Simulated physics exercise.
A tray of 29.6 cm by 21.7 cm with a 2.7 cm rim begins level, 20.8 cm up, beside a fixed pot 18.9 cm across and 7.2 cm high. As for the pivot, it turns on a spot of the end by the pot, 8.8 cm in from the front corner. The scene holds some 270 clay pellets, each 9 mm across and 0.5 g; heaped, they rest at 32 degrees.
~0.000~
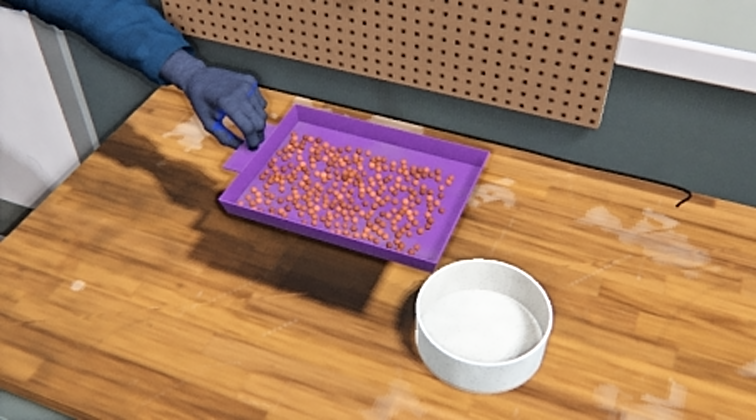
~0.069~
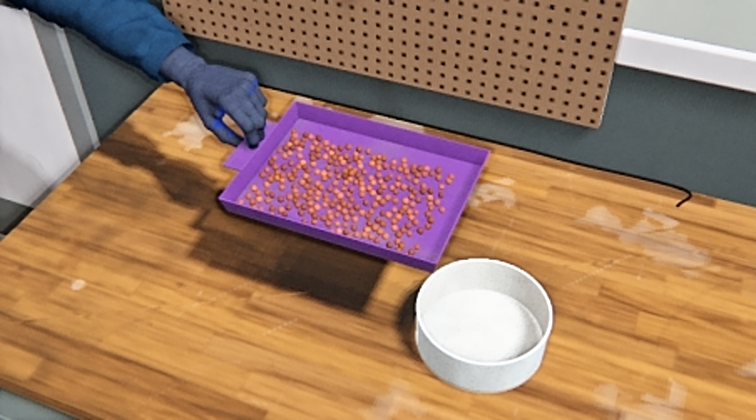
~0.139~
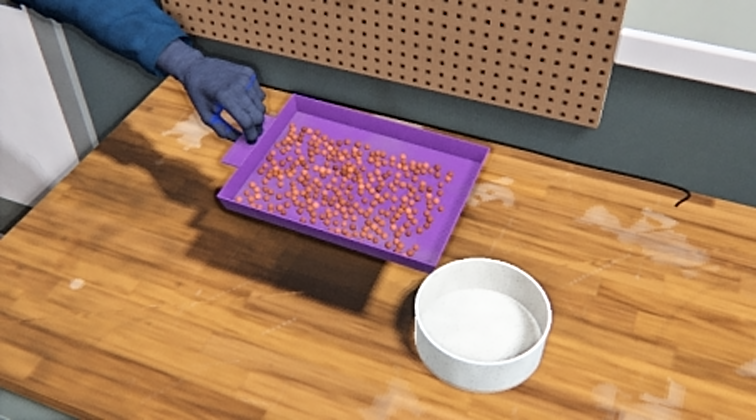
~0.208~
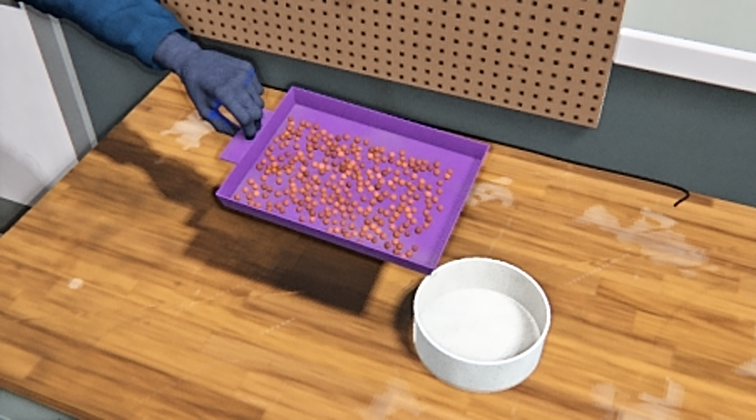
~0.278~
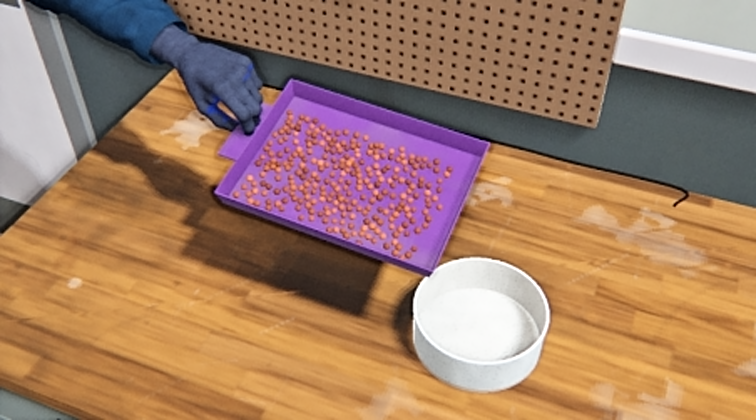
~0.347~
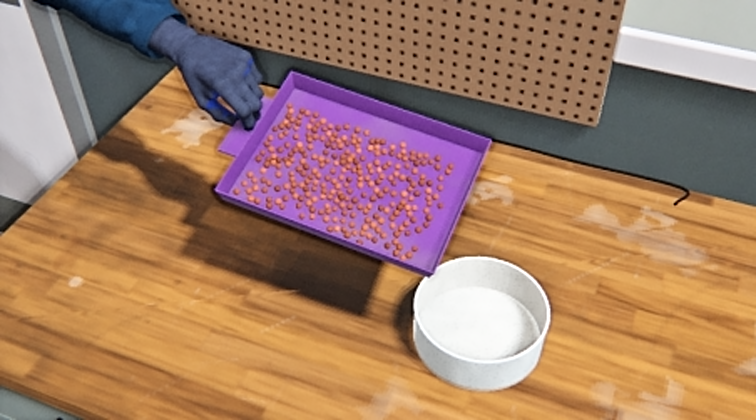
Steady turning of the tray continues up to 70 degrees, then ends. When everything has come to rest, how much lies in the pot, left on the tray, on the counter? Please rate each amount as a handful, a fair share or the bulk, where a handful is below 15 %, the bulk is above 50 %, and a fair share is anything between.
Pot: A handful; left on the tray: The bulk; counter: A handful.
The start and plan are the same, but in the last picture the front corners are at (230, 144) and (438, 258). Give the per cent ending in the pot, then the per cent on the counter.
Pot 5 % / counter 0 %.
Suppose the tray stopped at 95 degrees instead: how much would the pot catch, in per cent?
Roughly 30 %.
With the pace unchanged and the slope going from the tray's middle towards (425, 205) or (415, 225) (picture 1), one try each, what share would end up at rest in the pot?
First try: Around 0 percent; second try: Around 0 percent.
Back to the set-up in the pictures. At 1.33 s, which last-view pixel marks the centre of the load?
I reckon close to (357, 214).
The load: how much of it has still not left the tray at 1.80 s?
Close to 100 in a hundred.
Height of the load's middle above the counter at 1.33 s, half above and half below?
Roughly 24 cm above the counter.
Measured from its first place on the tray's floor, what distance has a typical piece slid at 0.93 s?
Roughly 7 cm.
After 0.93 s, tilt 40 degrees; the tray holds 100 %, the pot 0 %.
After 1.33 s, tilt 58 degrees; the tray holds 100 %, the pot 0 %.
Then, at 1.80 s, tilt 70 degrees; the tray holds 100 %, the pot 0 %.
By 2.1 s all is still; pot 0 %, tray 100 %, counter 0 %.
